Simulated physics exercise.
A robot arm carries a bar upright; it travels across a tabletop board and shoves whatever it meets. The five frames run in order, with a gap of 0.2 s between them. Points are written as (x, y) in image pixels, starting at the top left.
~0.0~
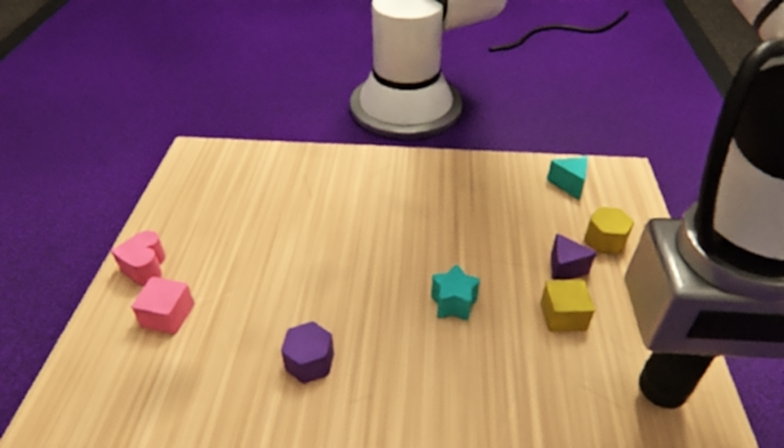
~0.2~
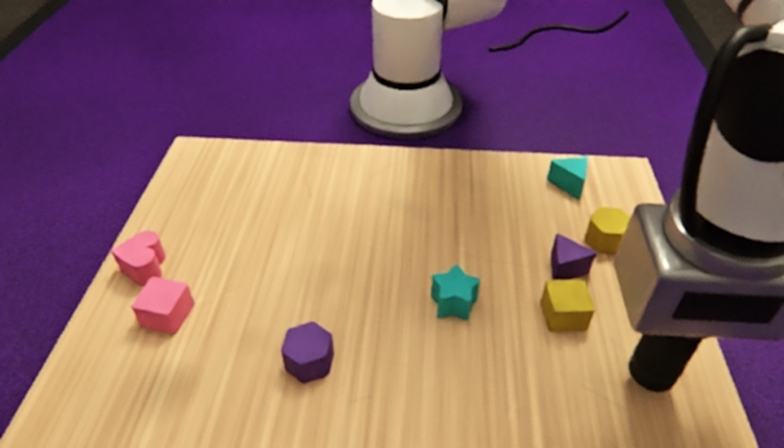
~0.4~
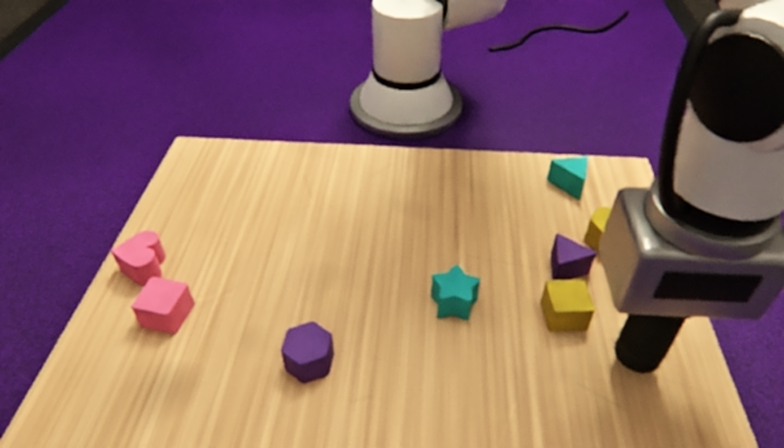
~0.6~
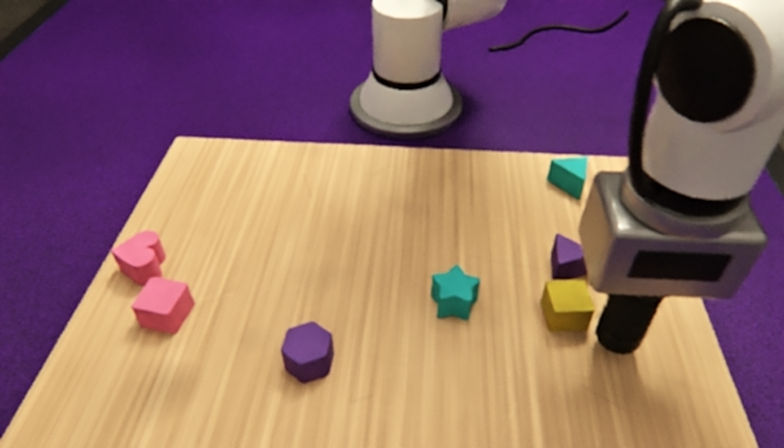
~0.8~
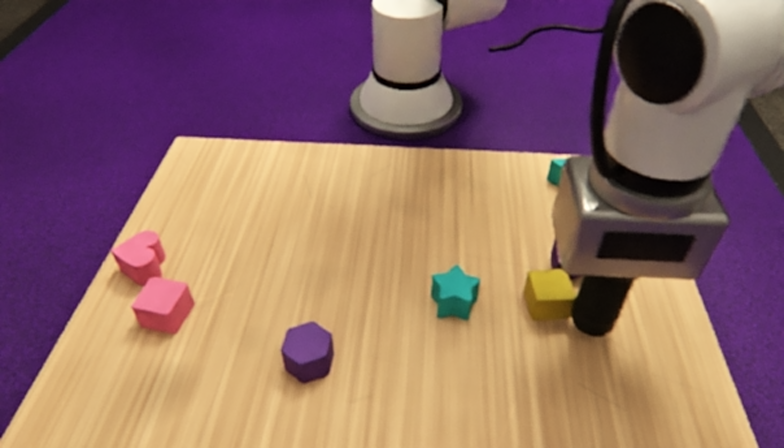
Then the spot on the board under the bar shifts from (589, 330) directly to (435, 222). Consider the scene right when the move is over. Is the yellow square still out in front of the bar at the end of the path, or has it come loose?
By then it is beside or behind the bar.
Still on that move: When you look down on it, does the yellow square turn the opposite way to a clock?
Yes, I think so.
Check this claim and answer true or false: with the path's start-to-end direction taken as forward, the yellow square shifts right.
False.
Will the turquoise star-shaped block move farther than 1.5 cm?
I'd say no.
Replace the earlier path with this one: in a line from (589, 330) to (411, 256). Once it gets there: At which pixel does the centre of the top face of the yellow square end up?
The top centre is at (486, 235).
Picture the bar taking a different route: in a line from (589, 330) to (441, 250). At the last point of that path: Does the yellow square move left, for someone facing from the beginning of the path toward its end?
No, that is not what happens.
On the path given first. One third of the way, bar (534, 279); yellow square (493, 253), turned 25° anticlockwise.
Two thirds of the way, bar (482, 244); yellow square (448, 241), turned 105° anticlockwise.
At the end, bar (435, 212); turquoise star-shaped block not moved; yellow square (439, 239), turned 130° anticlockwise; purple triangular piece not moved.
